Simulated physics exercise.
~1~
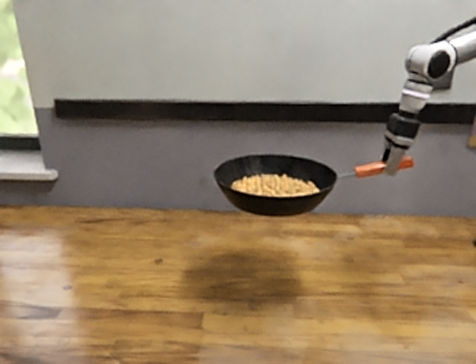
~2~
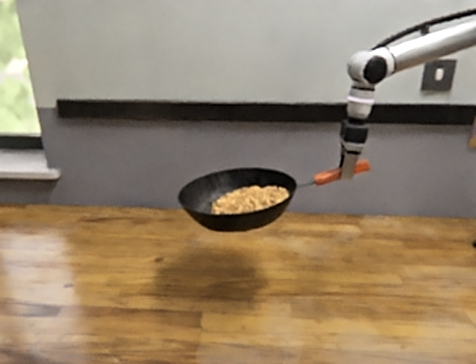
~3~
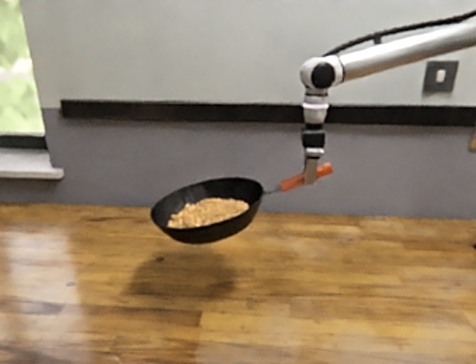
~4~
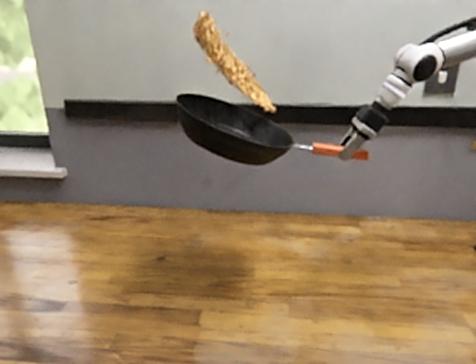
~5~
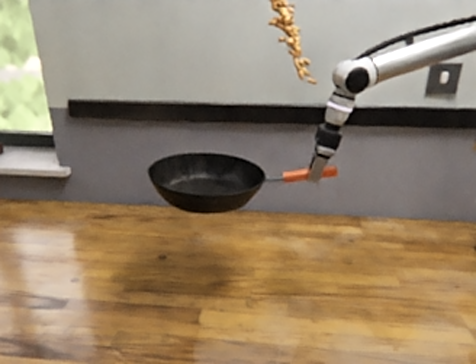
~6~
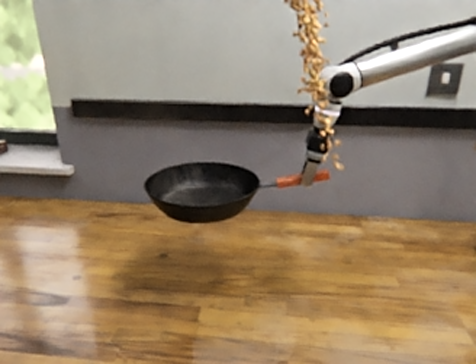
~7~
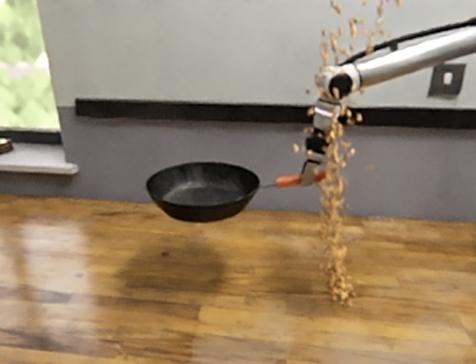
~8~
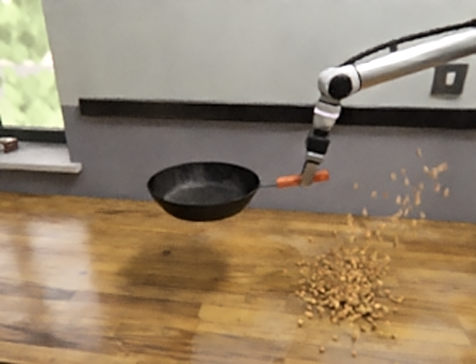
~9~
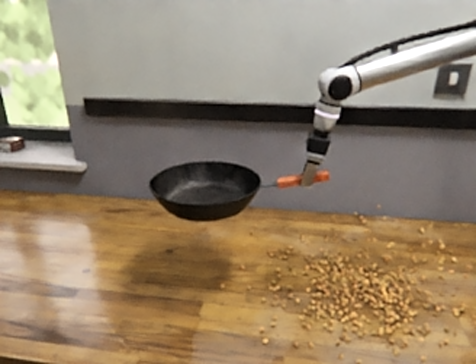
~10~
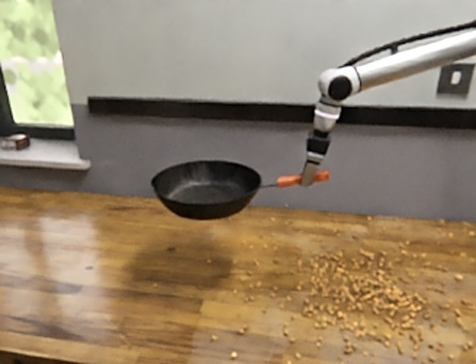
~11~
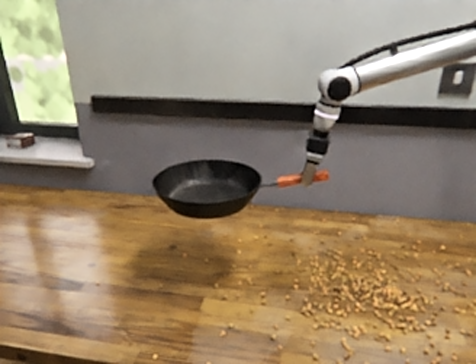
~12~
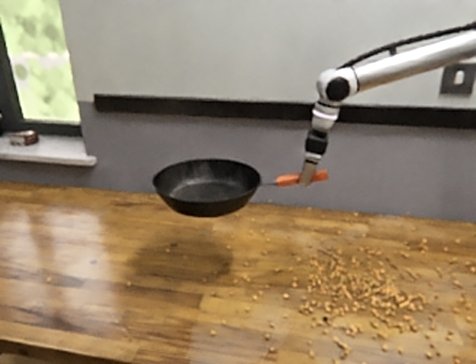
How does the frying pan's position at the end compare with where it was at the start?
At the end the frying pan is further to the left than at the start, at about the same height above the table.
